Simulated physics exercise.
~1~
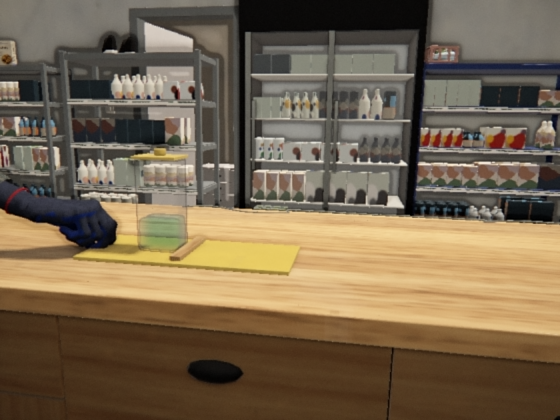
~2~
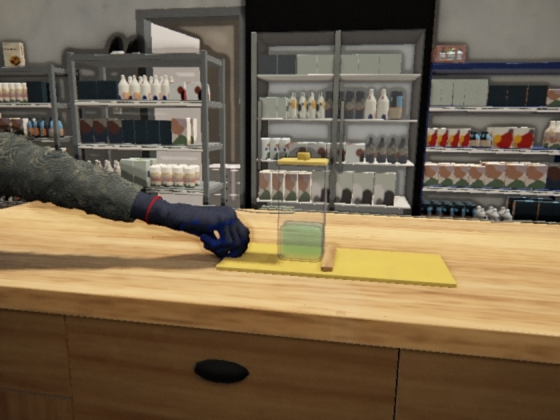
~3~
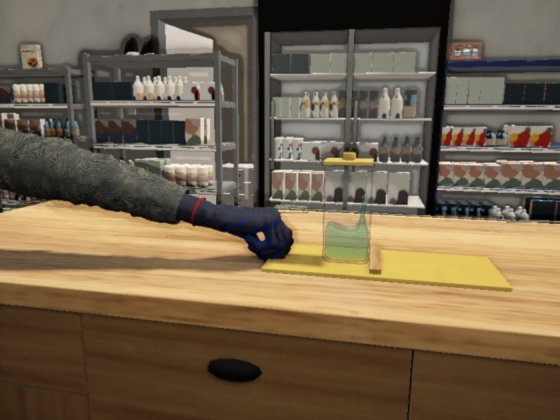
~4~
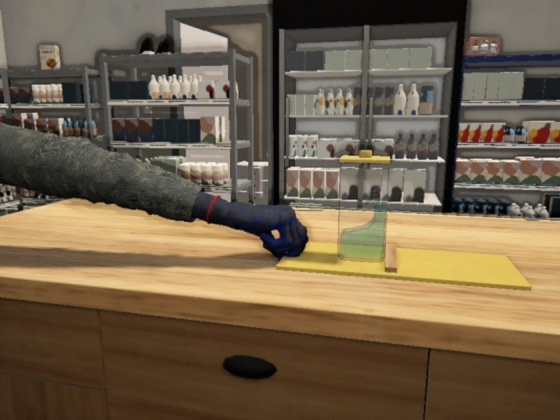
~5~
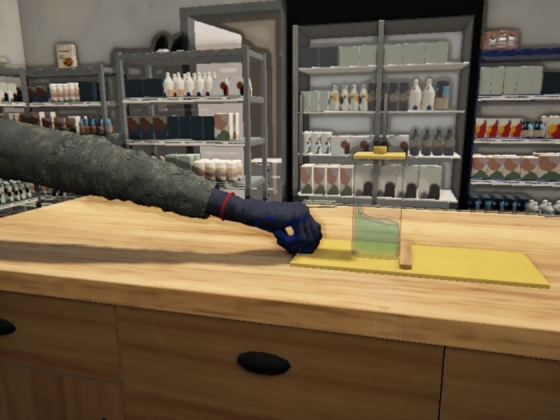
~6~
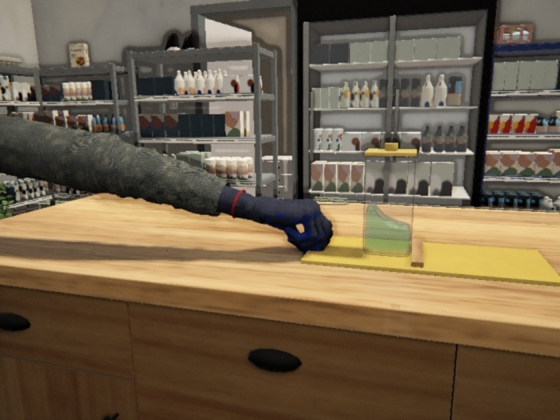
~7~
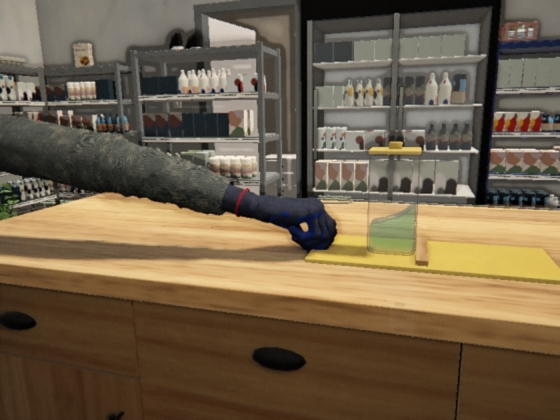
A gloved hand in dark blue, its arm in a grey-green patterned sleeve, reaches in from the left over a light wooden counter, seen from the front in a shop lined with stocked shelves. It holds the end of a flat yellow board carrying a clear square bottle with green liquid and a yellow cap, beside a low wooden strip. The hand slides the board to the right, and the bottle rides along, tipping slightly. The board then stops, and the liquid sloshes up one side and back as the view pans slightly left. The bottle stays upright on the board, its liquid still slanted.
